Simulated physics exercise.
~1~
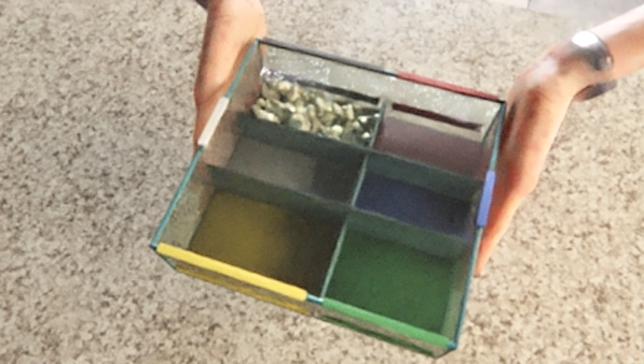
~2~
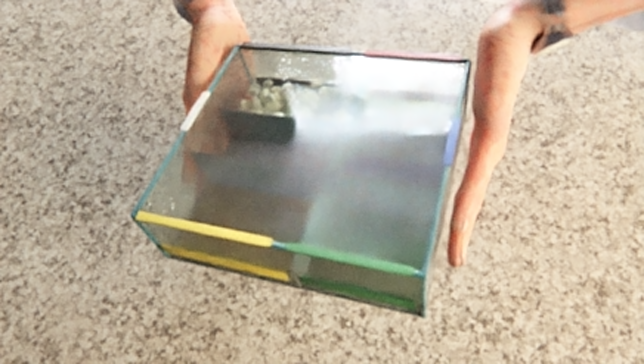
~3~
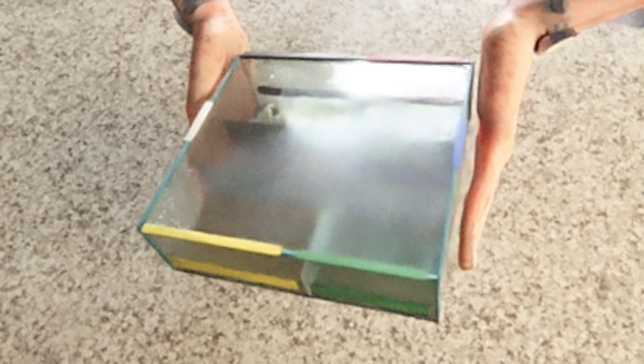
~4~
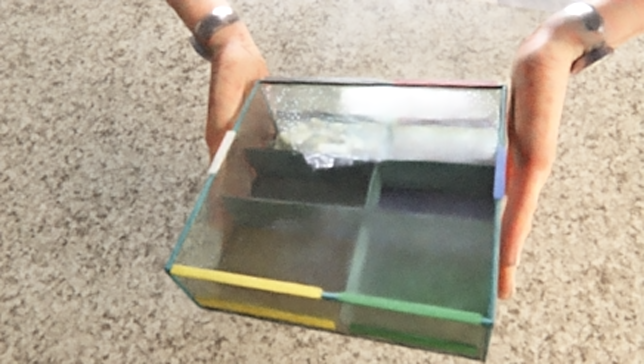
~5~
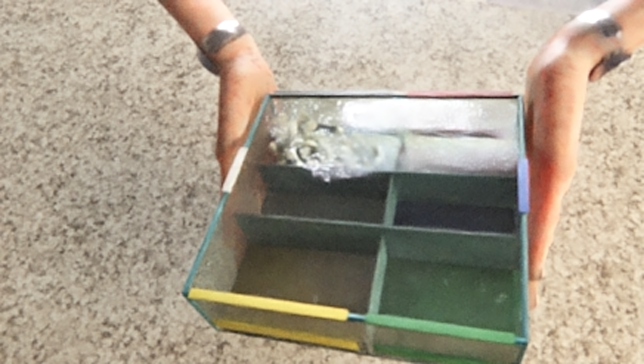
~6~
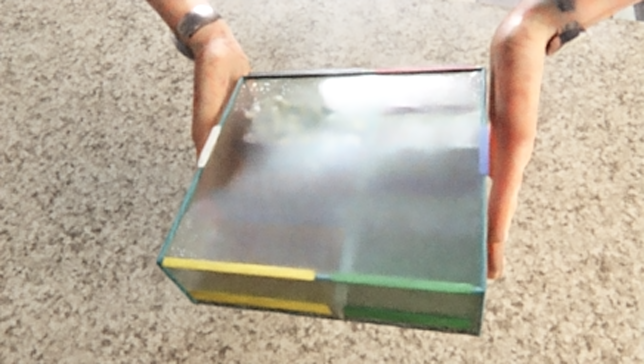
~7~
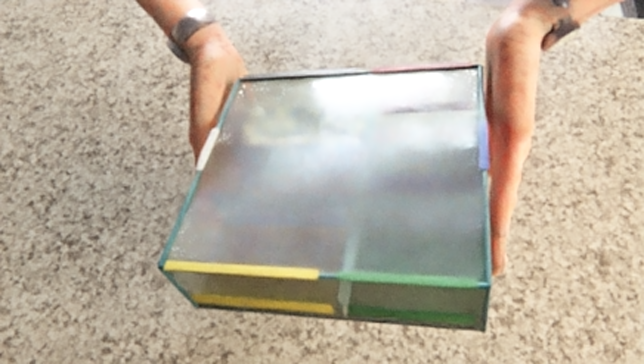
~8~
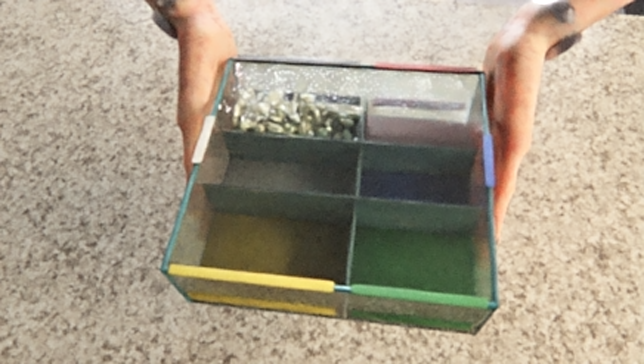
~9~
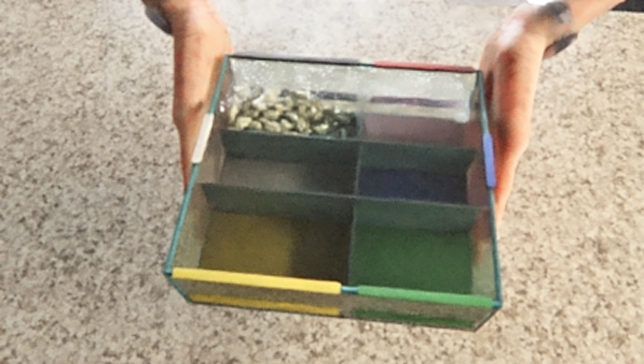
The clip opens with two hands holding a clear-lidded box over a speckled surface, its six compartments edged in different colours and a heap of pale beans in the back left one. The hands tilt the box and shift it up and to the left, and a bright glare clouds the lid. They then move it back down and to the right, where the dividers and beans show more clearly. Next it shifts up and left again, glare hiding most of the inside. Finally the hands level the box and hold it nearly still, the beans still gathered in the back left compartment and the others empty.
